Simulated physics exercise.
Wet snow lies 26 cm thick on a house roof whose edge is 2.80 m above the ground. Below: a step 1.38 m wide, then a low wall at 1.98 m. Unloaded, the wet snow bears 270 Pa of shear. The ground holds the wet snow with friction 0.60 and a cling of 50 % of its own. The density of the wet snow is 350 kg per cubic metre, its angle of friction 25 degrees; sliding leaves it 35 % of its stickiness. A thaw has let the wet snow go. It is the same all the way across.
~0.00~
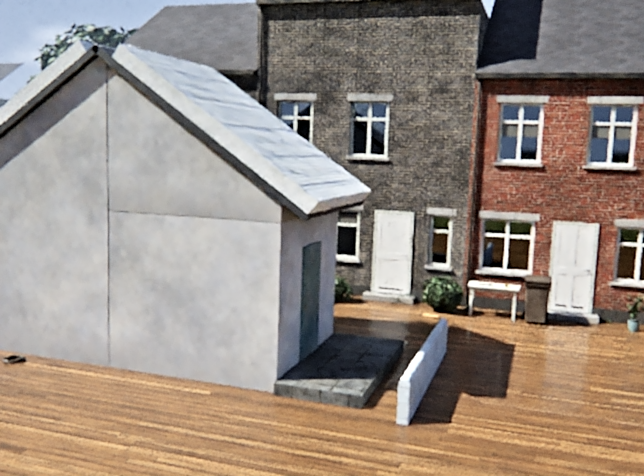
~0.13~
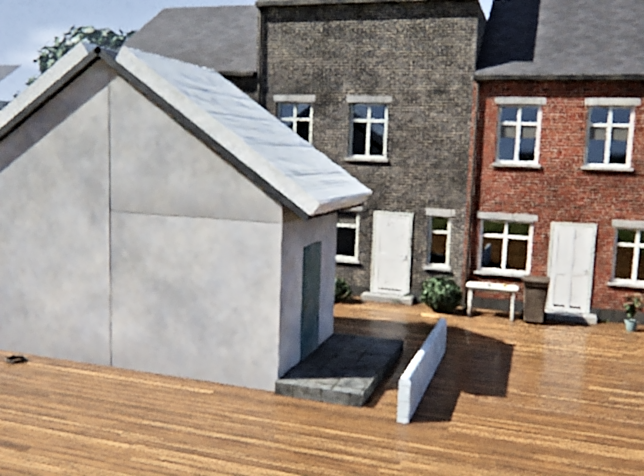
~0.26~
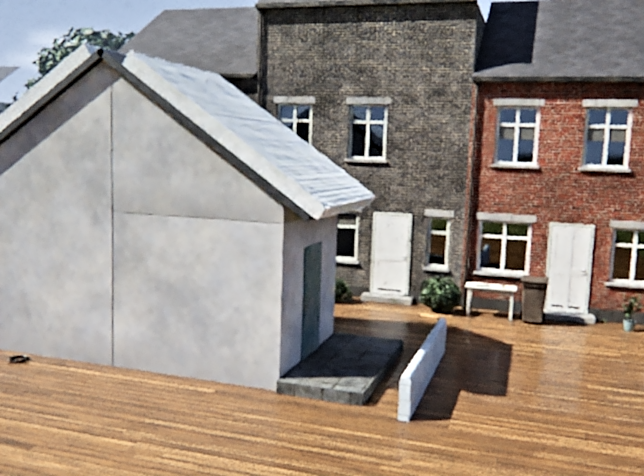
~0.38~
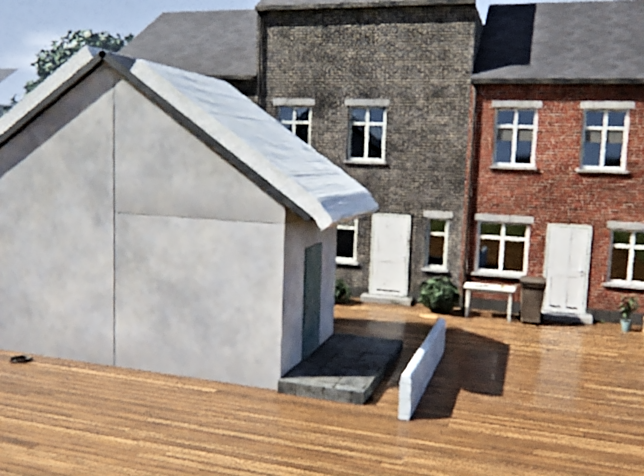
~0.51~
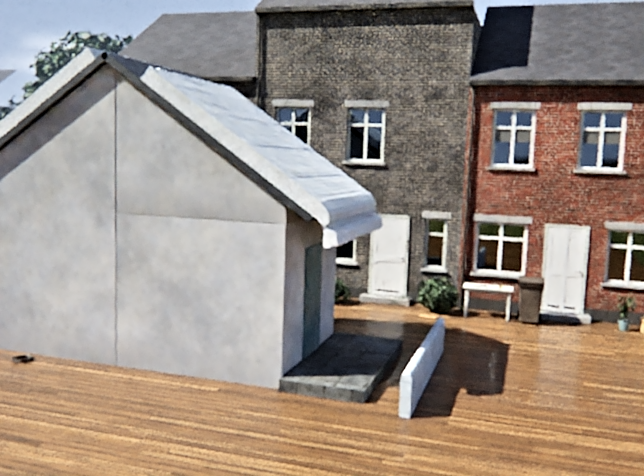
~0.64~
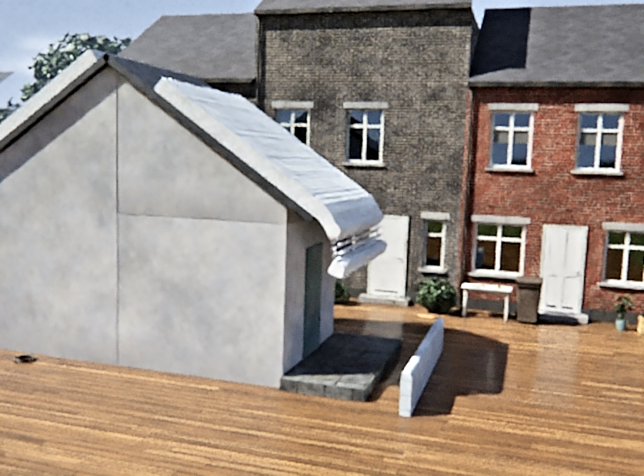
A pale grey gabled house with wet snow on its roof fills the left of a sunlit, plank-like brown ground, seen from slightly above. Behind stand a dark brick house and a red brick one with white doors and windows, while a low white wall stands near the dark step. The snow slides down the right slope, bulging past the eaves and cracking, as the view shifts slightly.
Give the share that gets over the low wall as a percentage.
Expect roughly 52 %.
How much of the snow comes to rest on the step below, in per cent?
Some 18 per cent.
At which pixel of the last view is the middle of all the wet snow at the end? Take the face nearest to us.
Near (466, 406).
By 1.07 s, 67 % is still on the roof and 0 % is past the low wall.
By 1.58 s, 11 % is still on the roof and 7 % is past the low wall.
By 2.09 s, none is still on the roof and 52 % is past the low wall.
By 2.60 s, none is still on the roof and 52 % is past the low wall.
By 3.20 s, at the end, none is still on the roof and 52 % is past the low wall.
